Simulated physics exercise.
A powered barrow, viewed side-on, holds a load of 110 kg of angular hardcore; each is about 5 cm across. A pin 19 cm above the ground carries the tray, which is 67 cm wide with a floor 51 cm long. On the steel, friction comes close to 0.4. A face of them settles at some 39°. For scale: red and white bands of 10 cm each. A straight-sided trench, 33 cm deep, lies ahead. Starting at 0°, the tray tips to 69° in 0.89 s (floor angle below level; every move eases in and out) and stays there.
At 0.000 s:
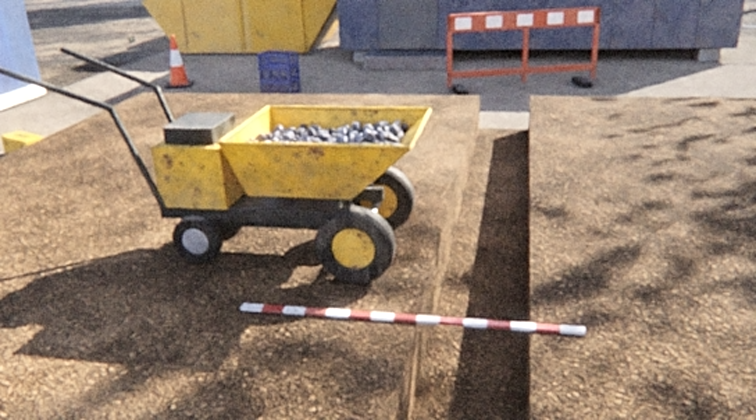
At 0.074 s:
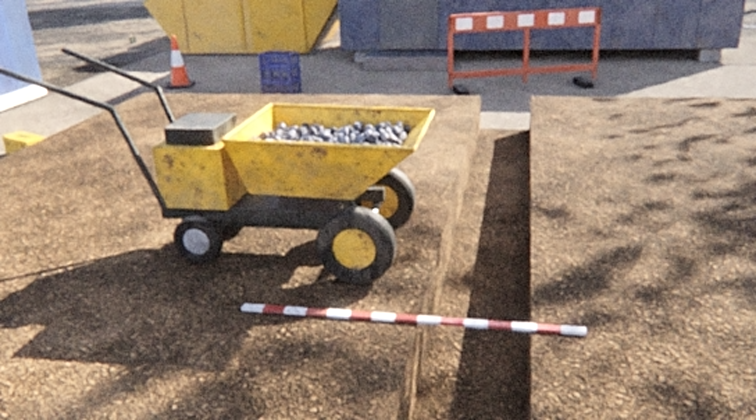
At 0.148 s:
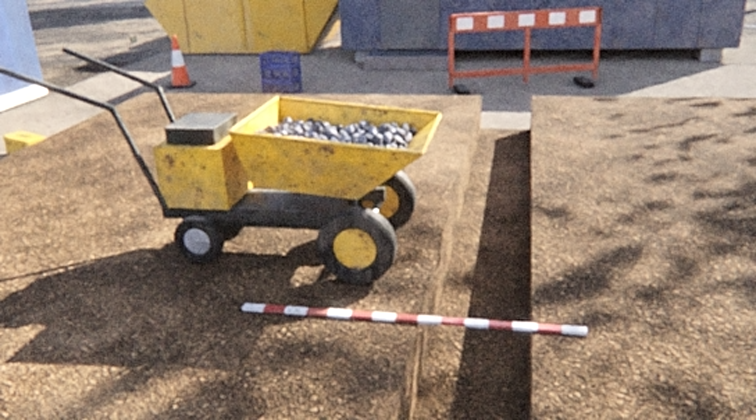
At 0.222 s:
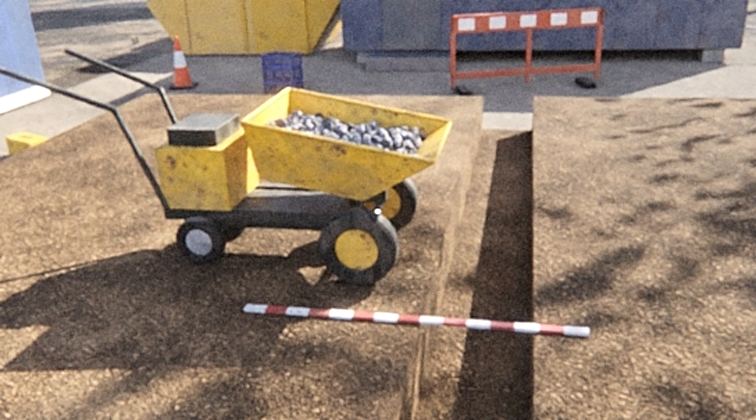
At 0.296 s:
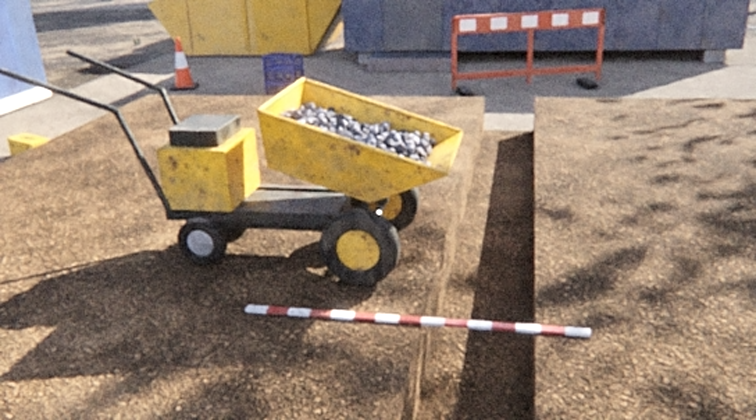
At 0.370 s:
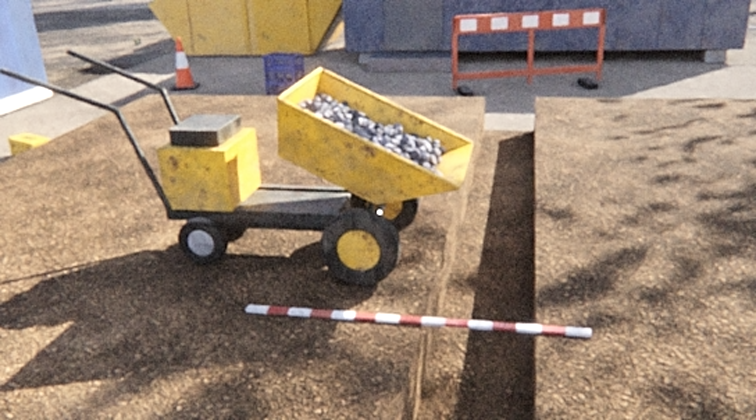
The yellow tray of a small powered barrow, loaded with grey stones, sits nearly level on brown ground left of a straight trench. Its rear end lifts, slowly at first and then more steeply, slanting the tray down to the right with the stones still inside, while the wheels stay put.
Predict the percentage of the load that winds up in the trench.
My prediction is about 85 per cent.
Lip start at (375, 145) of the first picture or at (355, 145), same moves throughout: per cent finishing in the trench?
Roughly 100 percent for the first, and 100 percent for the second.
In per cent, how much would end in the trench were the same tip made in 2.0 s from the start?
Something close to 95 per cent.
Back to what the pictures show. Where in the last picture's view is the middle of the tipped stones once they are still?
The tipped stones centre close to (511, 307).
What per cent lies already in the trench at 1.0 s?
Around 30 per cent of it, at that instant.
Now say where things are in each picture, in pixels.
The tray is at 0°, its lip at (411, 148); the top of the load is at (365, 129), in the first picture.
The tray is at 1°, its lip at (415, 150); the top of the load is at (367, 129); the stones move at 0.2 m/s on average, in the second picture.
Lip at (423, 154), floor tilted 5°, highest stones at (319, 128); the stones move at 0.5 m/s on average, in the third picture.
Lip at (435, 162), floor tilted 11°, highest stones at (299, 121); the stones move at 0.7 m/s on average, in the fourth picture.
Lip at (448, 174), floor tilted 18°, highest stones at (303, 111); the stones move at 0.8 m/s on average, in the fifth picture.
Lip at (460, 188), floor tilted 26°, highest stones at (318, 102); the stones move at 0.9 m/s on average, in the sixth picture.
After 0.7 s the floor is at 58°; 100 % in the tray; the foremost stones are at (482, 221).
After 1.0 s the floor is at 69°; 71 % in the tray, 28 % in the trench, 1 % past the trench; the foremost stones are at (541, 265).
After 1.3 s the floor is at 69°; 20 % in the tray, 65 % in the trench, 15 % past the trench; the foremost stones are at (645, 280).
After 3.3 s the floor is at 69°; 0 % in the tray, 85 % in the trench, 15 % past the trench; the foremost stones are at (692, 271).
